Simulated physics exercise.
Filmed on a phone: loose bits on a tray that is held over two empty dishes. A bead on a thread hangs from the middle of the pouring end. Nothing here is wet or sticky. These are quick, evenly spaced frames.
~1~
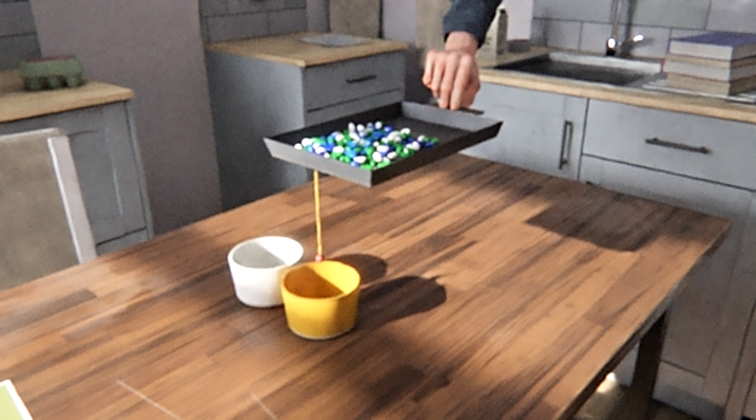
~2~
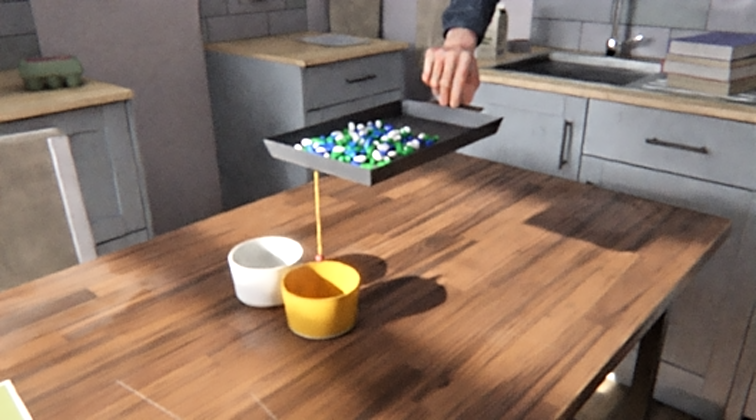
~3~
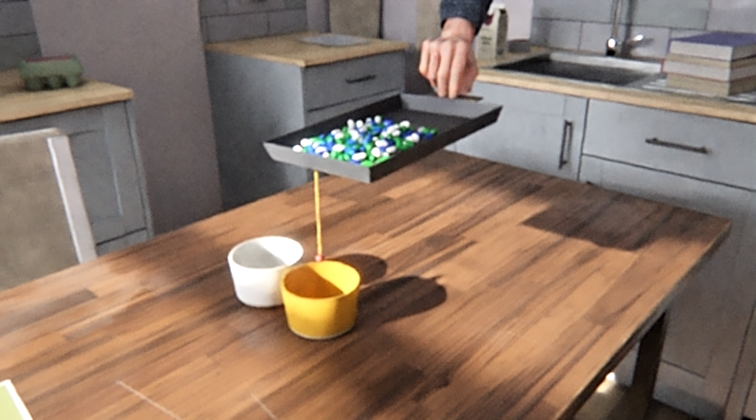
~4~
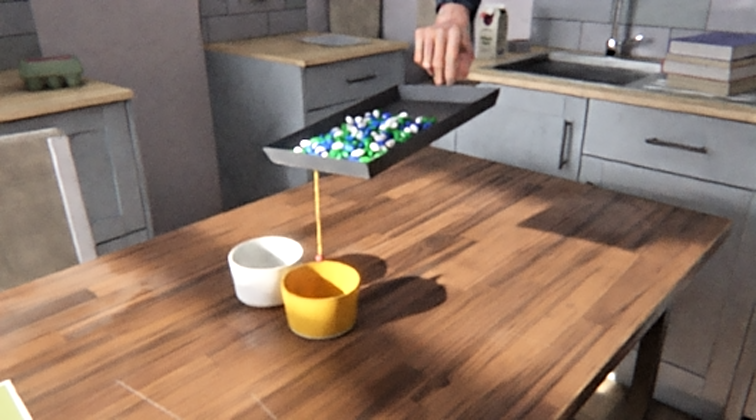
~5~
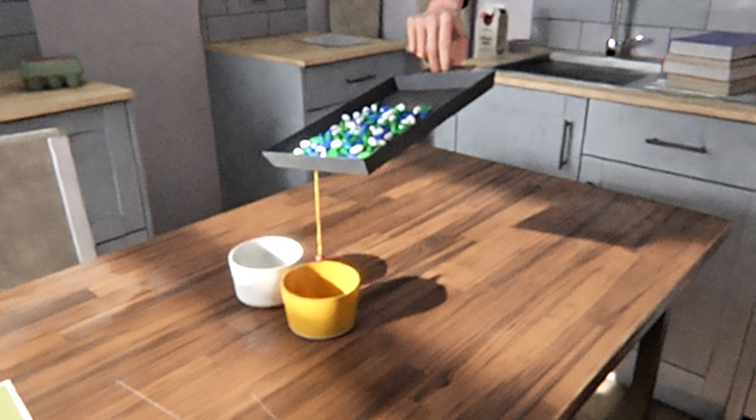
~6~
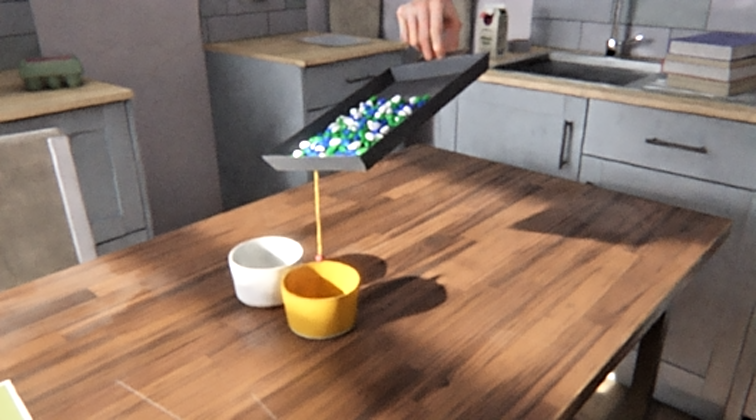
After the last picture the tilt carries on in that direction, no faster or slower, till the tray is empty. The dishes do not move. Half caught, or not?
They take more than half between them.
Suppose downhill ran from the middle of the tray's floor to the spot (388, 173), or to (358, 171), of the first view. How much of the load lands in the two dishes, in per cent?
The first gives 10 %, the second 20 %.
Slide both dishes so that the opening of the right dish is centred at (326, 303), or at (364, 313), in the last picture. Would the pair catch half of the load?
One: The smaller part. Two: Below a half.
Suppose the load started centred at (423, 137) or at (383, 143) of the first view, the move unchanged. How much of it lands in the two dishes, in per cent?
In turn 90 and 80 in a hundred.
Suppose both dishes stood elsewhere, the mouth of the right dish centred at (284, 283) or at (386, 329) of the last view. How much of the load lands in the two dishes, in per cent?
Near 10 % and 0 %.
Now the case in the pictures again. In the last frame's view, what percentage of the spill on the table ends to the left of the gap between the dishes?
Roughly 30 in a hundred.
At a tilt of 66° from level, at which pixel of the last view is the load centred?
Close to (319, 124).
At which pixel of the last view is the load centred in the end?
Close to (271, 282).
Shortly afterwards, tray tipped steeply; all but a few on the tray; only a few in the air.
Next, tray tipped past a quarter turn; near half on the tray; near a quarter in the left dish; near a quarter in the air.
Some moments later, tray tipped past a quarter turn; the bulk in the left dish; a little outside both.
In the end, tray tipped past a quarter turn; none at all in the right dish; the bulk in the left dish; a little outside both.
